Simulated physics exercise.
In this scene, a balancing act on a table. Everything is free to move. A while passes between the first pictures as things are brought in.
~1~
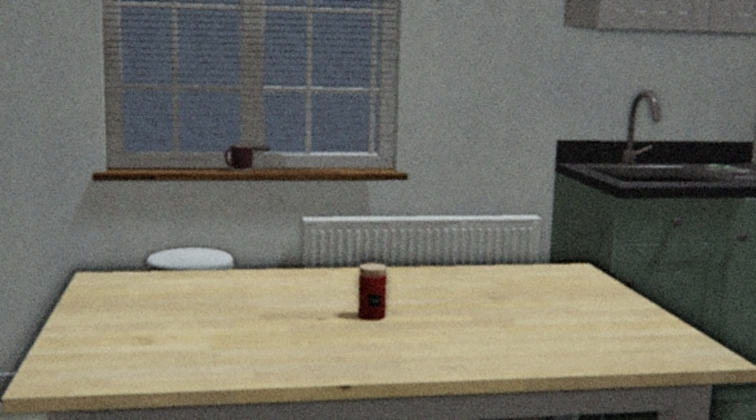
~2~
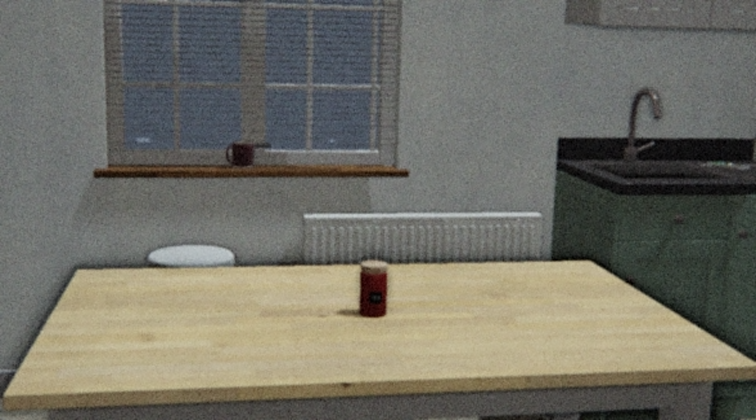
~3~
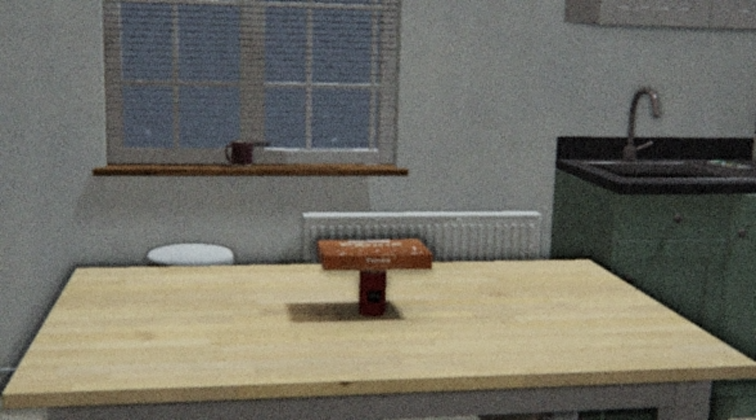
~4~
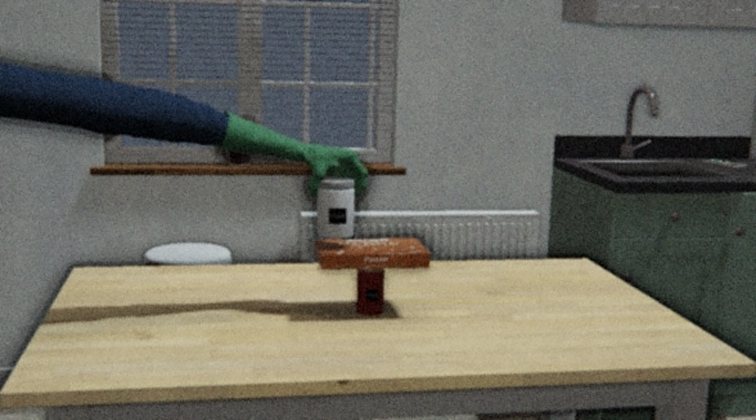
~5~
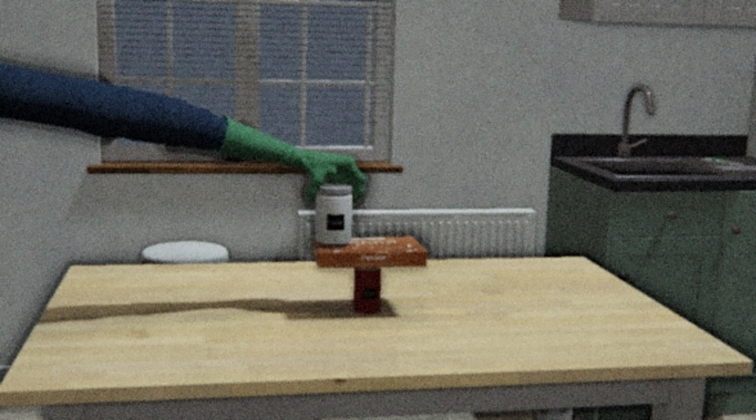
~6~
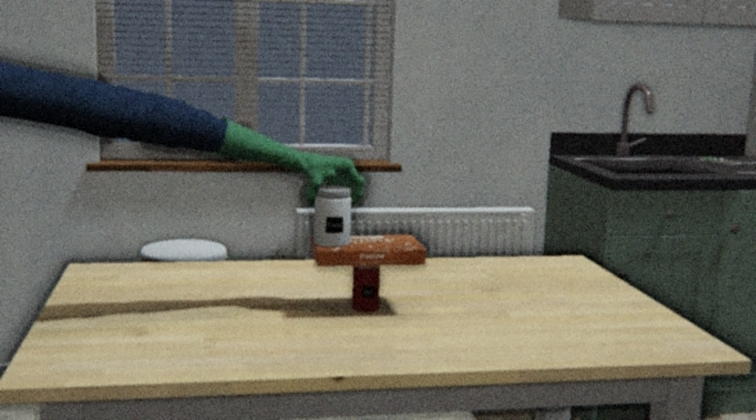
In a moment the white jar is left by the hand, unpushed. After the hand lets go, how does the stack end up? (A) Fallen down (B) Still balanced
A, fallen down.
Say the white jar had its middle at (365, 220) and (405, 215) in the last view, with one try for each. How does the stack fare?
Try one: The stack remains standing; try two: The stack collapses.
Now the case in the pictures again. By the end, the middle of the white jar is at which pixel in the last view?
I'd point to roughly (263, 289).
Then, 0.60 s after the last picture, white jar now fallen; orange packet tipped 65° from how it was.
Then, 1.10 s after the last picture, orange packet upside down.
At rest, fallen, white jar and orange packet; red jar in place. Seen from the same camera at the end, white jar near (263, 289). The stack loses its balance.
